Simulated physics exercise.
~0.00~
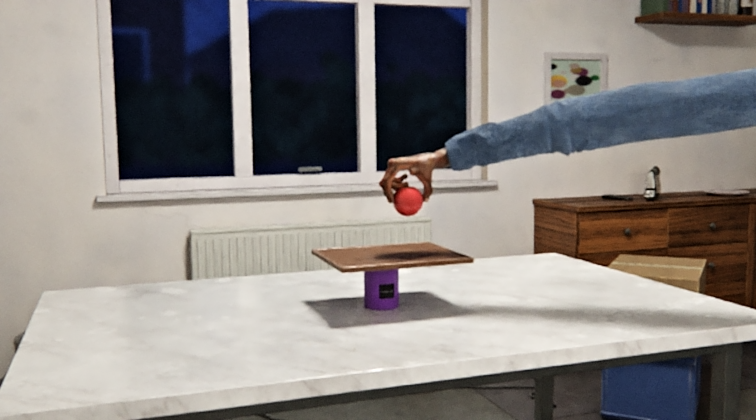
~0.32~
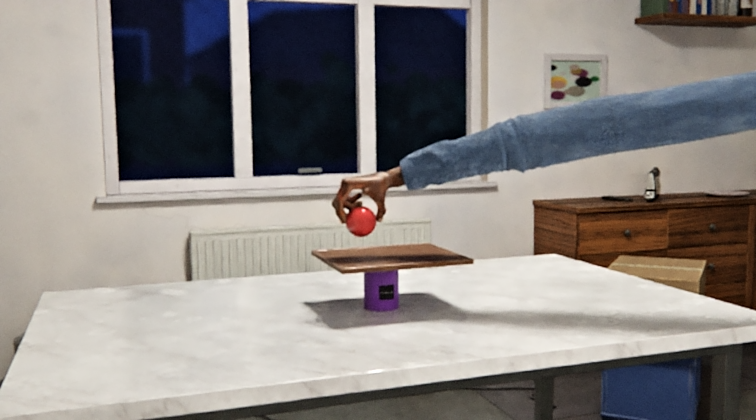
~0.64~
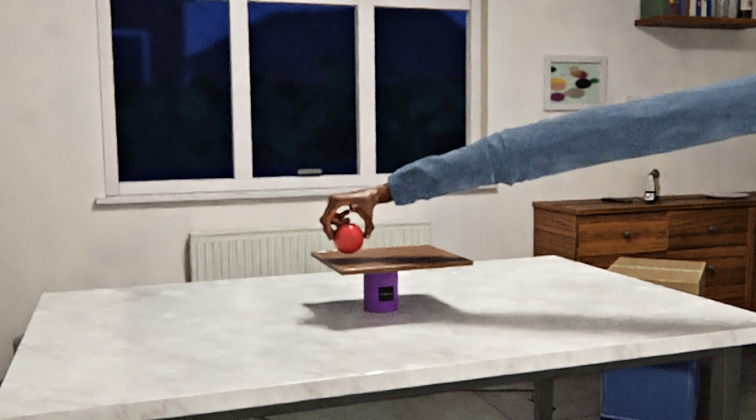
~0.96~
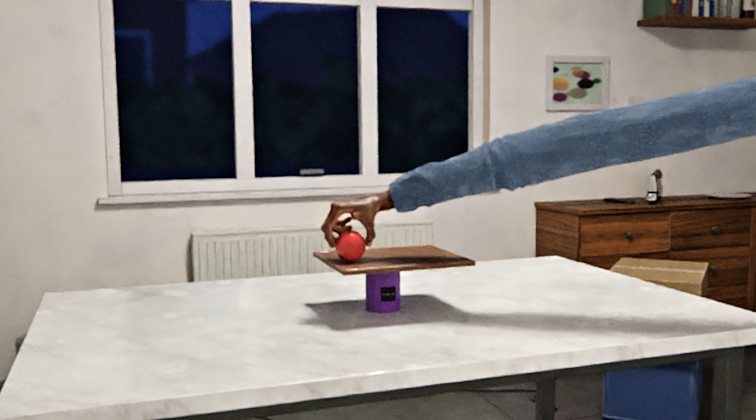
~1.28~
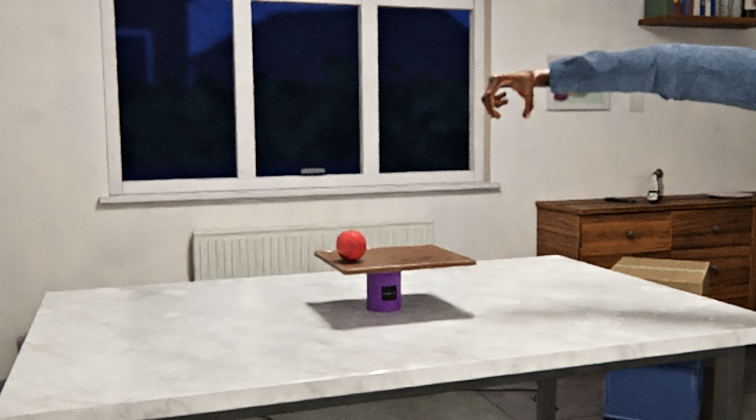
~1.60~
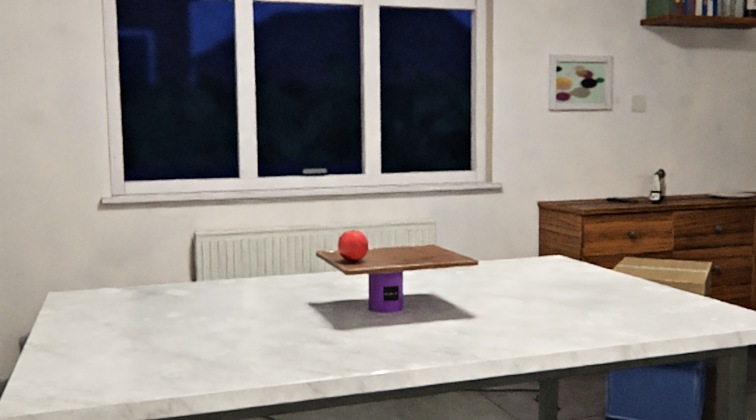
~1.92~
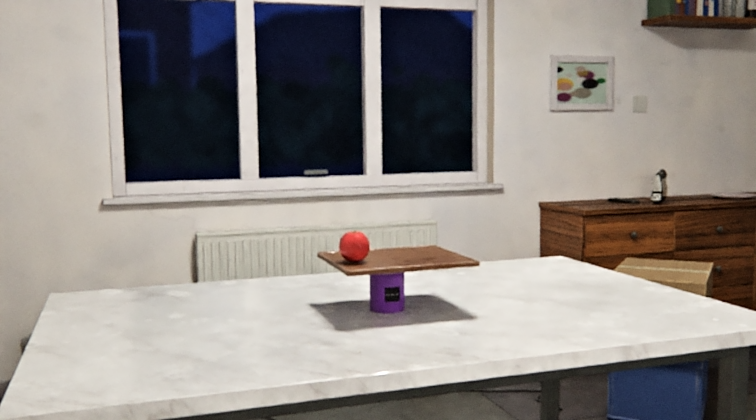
A hand carried a red tomato leftward and down onto the left end of a brown lid balanced on a purple jar, then let go and drew back out of view, leaving the tomato resting there with the stack still standing.
